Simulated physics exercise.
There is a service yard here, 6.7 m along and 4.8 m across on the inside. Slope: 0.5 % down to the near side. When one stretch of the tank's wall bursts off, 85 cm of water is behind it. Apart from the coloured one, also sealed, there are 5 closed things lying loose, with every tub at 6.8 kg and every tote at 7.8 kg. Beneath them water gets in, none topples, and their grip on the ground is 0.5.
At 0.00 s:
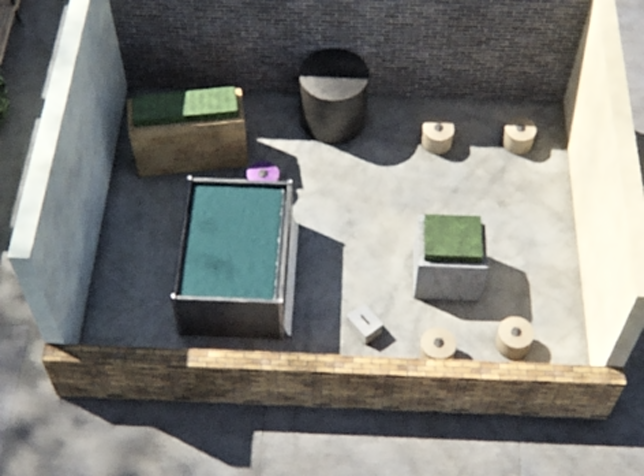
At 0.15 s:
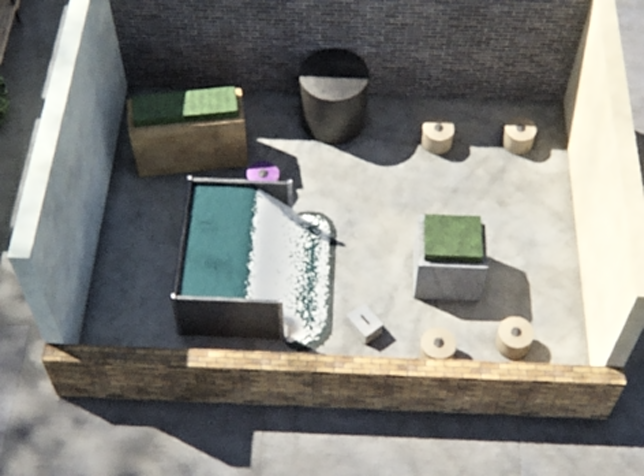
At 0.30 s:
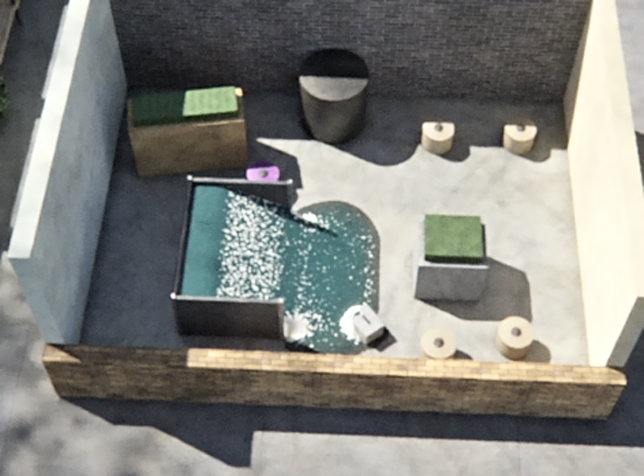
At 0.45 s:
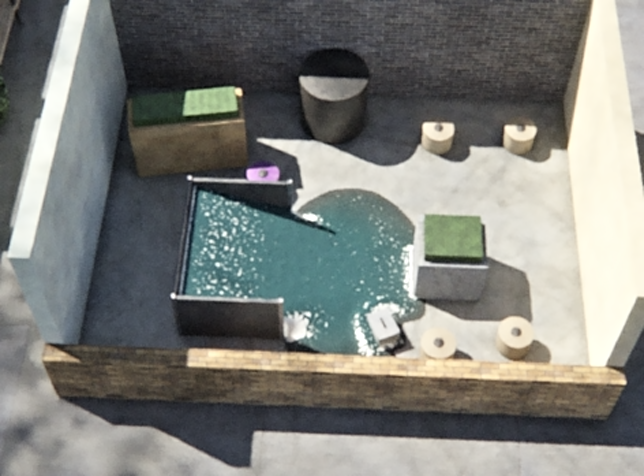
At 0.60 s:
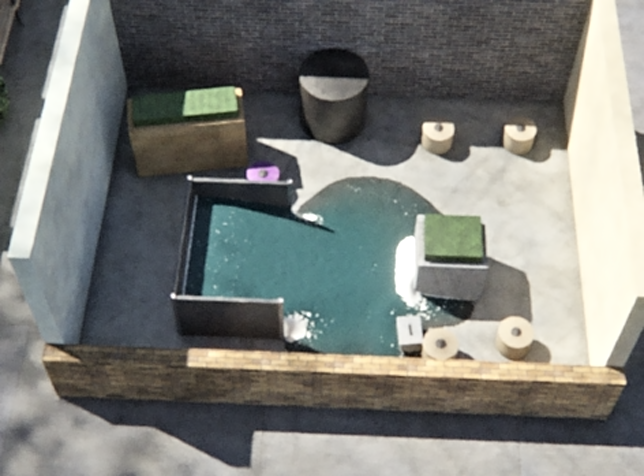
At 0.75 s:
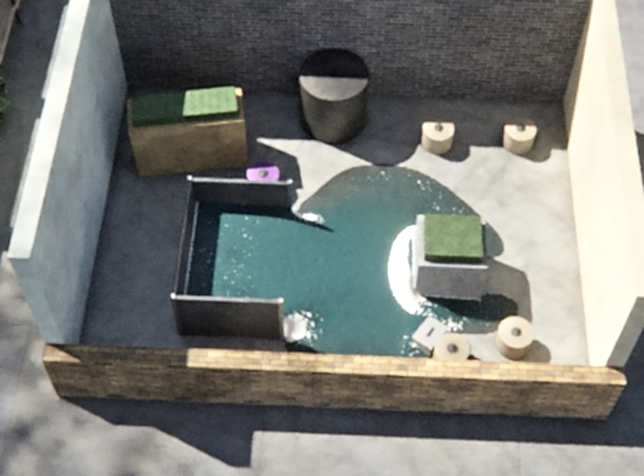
Tank in a walled yard bursting open on its right side, water spreading across the floor and shifting a small white box rightward.
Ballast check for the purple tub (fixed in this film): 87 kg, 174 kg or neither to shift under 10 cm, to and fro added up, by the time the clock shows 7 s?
I expect the lighter figure to be plenty.
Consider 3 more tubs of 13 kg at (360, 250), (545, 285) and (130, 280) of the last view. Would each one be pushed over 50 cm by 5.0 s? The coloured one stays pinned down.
One after another they come out beyond the mark, beyond the mark, within the mark.
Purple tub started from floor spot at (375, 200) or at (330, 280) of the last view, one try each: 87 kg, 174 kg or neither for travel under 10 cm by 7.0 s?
Well, the little one does for the first, just the big one for the second.
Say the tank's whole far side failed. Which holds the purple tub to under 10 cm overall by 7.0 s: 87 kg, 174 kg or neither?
Then I'd expect only the heavy mass to do.
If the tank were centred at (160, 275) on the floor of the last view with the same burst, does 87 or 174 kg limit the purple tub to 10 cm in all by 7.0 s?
In that case the answer is that either mass works.
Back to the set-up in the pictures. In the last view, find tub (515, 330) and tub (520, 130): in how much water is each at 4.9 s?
First about 24 cm, second about 14 cm.
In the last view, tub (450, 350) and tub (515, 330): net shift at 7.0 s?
The first has moved 200 cm and the second 400 cm from the start.
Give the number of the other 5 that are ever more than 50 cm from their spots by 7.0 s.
Total: 5.
After 1.4 s the purple tub would be 0 cm from its start with 87 kg and 0 cm from its start with 174 kg; 0 cm of water round it then.
After 3.1 s the purple tub would be 0 cm from its start with 87 kg and 0 cm from its start with 174 kg; 0 cm of water round it then.
After 4.9 s the purple tub would be 0 cm from its start with 87 kg and 0 cm from its start with 174 kg; 1 cm of water round it then.
After 7.0 s the purple tub would be 0 cm from its start with 87 kg and 0 cm from its start with 174 kg; 8 cm of water round it then.
